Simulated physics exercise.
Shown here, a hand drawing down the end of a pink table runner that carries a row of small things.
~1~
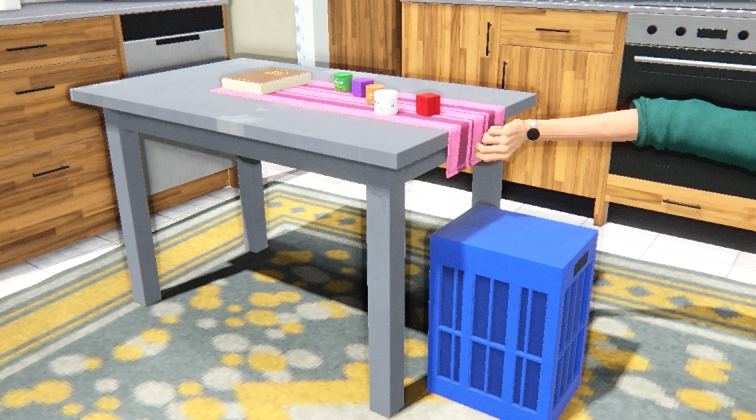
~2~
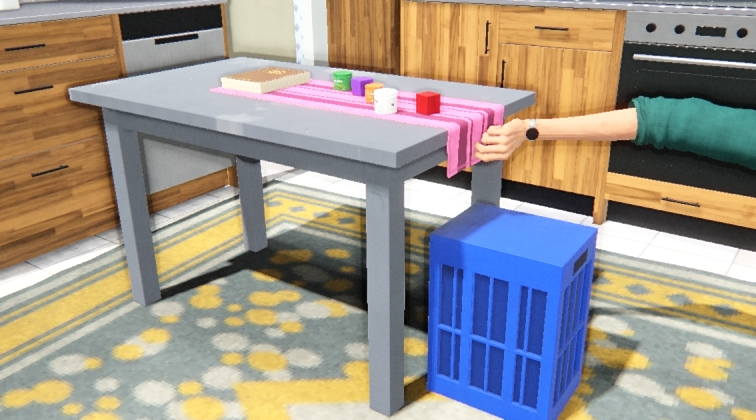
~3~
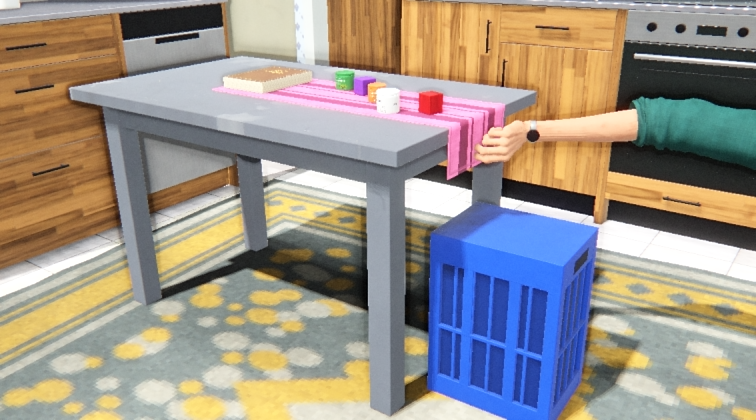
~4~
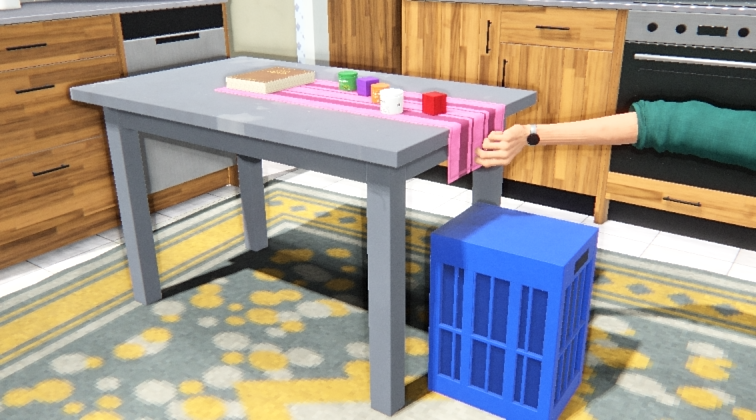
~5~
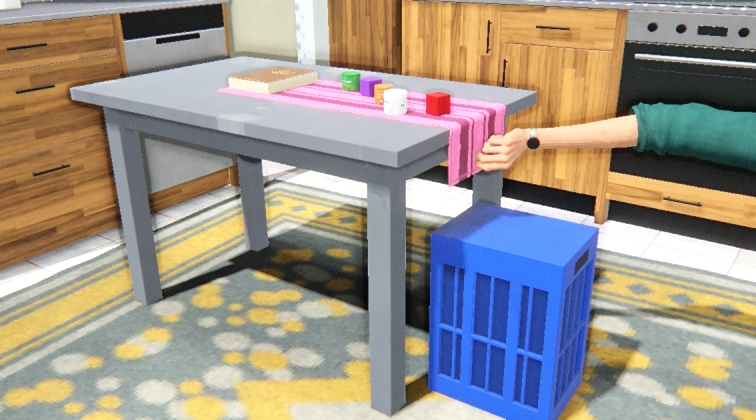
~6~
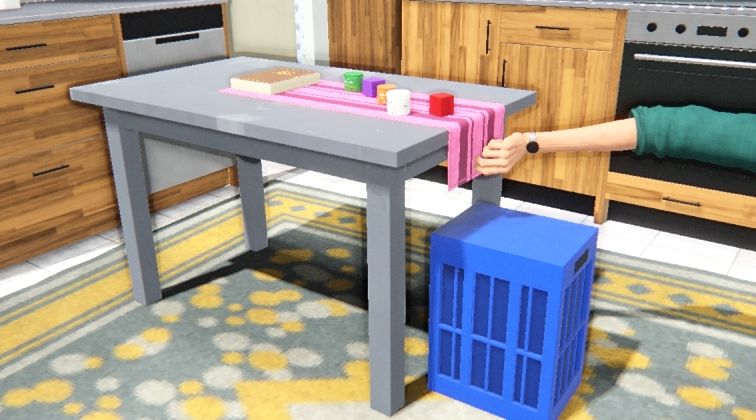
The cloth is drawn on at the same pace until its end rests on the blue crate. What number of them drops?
Over the edge go one.
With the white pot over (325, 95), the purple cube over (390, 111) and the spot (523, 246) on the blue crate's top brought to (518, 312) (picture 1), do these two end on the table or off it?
The white pot remains up; the purple cube is carried off.
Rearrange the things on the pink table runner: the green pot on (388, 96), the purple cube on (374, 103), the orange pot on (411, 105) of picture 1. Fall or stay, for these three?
The green pot keeps its place on top, the purple cube keeps its place on top, the orange pot keeps its place on top.
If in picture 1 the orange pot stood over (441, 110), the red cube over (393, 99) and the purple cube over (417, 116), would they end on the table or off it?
The orange pot tumbles off, the red cube holds on, the purple cube is carried off.
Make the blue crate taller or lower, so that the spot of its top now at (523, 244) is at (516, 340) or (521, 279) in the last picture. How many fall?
It would be 4 and 2.
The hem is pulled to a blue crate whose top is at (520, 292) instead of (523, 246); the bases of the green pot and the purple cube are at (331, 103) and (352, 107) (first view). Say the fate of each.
The green pot remains up; the purple cube survives.
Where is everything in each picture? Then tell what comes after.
Hem (447, 178); red cube (428, 95); white pot (386, 92); orange pot (375, 86); purple cube (363, 80); green pot (343, 74); top of the crate (523, 246), in the first picture.
Hem (447, 178); red cube (428, 94), in the second picture.
Hem (447, 179); white pot (388, 91), in the third picture.
Hem (447, 183); orange pot (380, 85); top of the crate (524, 244), in the fourth picture.
Hem (448, 188); purple cube (371, 79), in the fifth picture.
Hem (448, 192); red cube (442, 95); white pot (399, 92); orange pot (387, 86); purple cube (374, 79); green pot (354, 73), in the sixth picture.
Early on, hem on the crate; red cube gone.
Finally, hem on the crate; red cube gone. The table loses one.
